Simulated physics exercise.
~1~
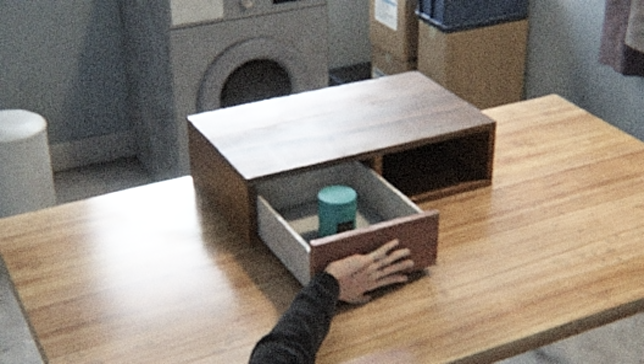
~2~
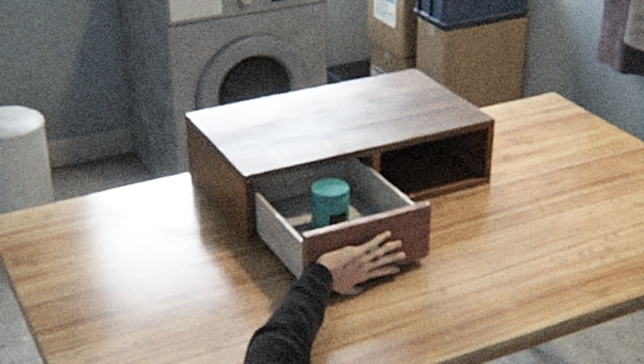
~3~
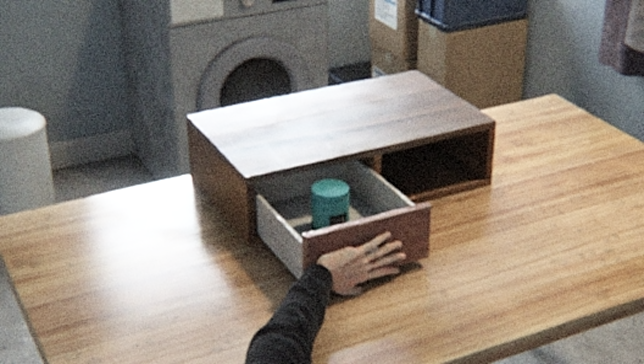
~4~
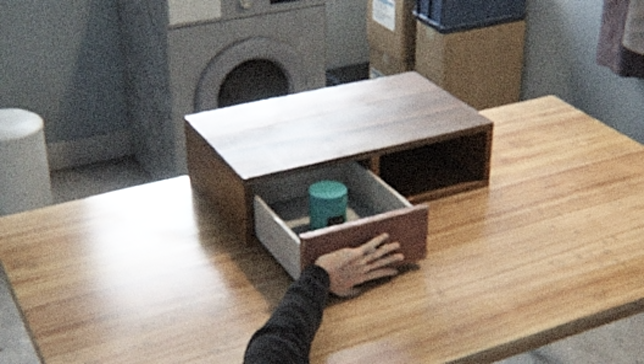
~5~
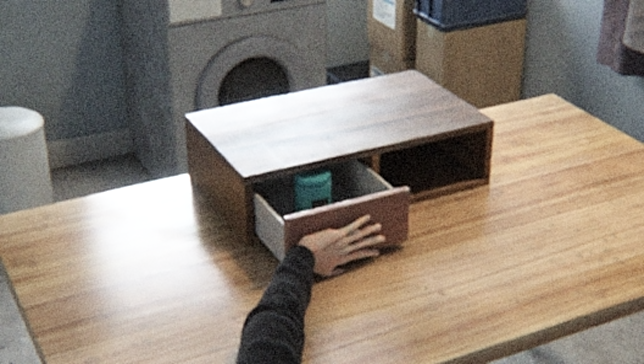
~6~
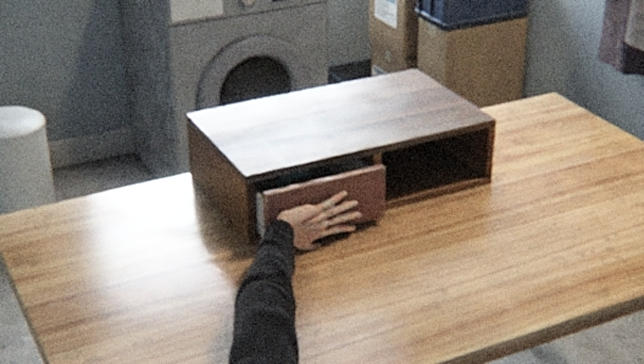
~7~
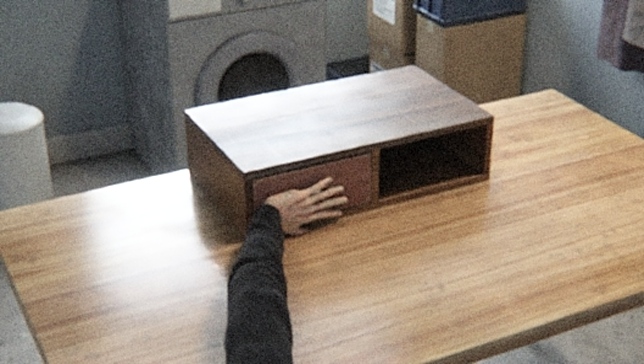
To begin with, a drawer holding an upright turquoise jar stands open from a dark wooden chest on a table, with a hand resting against its front. The drawer shifts slightly inward, then stays still for a moment while the hand keeps its place. Next, the hand pushes it back toward the upper left, and the jar rides in with it. As the opening narrows, the jar slips out of sight inside the chest. Finally, the drawer shuts flush, the hand still on its front, beside the empty open compartment.
